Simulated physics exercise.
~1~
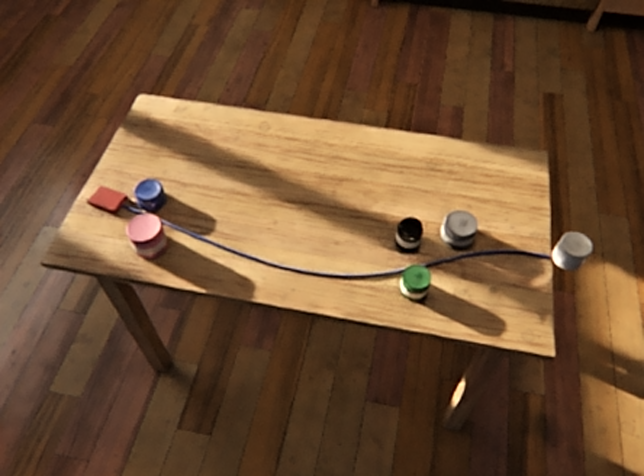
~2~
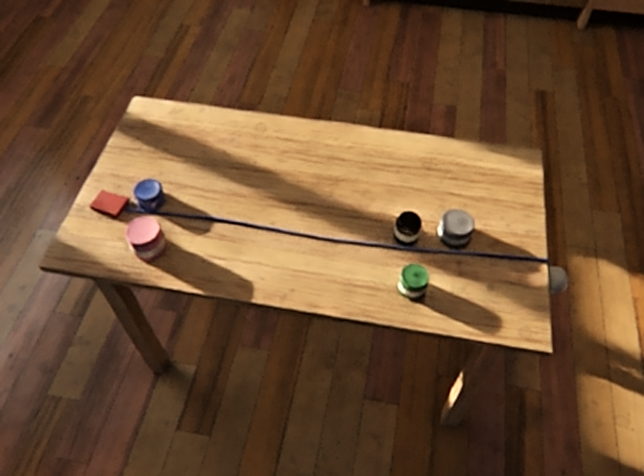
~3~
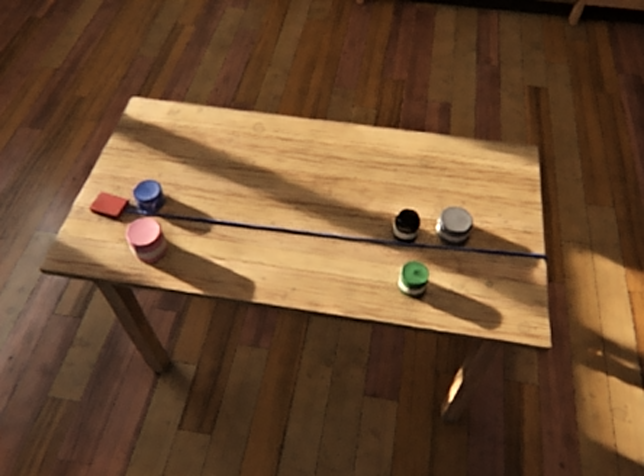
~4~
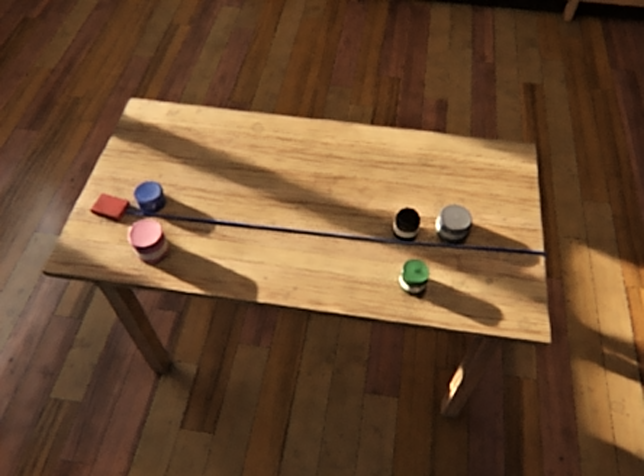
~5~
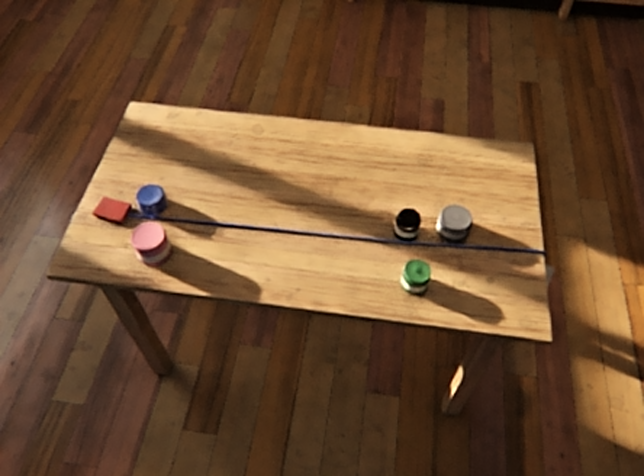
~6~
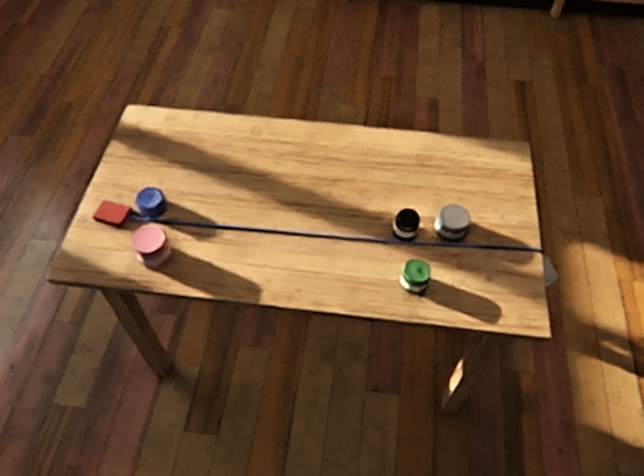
A small white object, wired by a dark cable to a flat red one across a wooden table, drops past the right edge, pulling the curved cable straight. It ends dangling at the edge, while the red object and the canisters, tub, tin and jar stay on the tabletop.
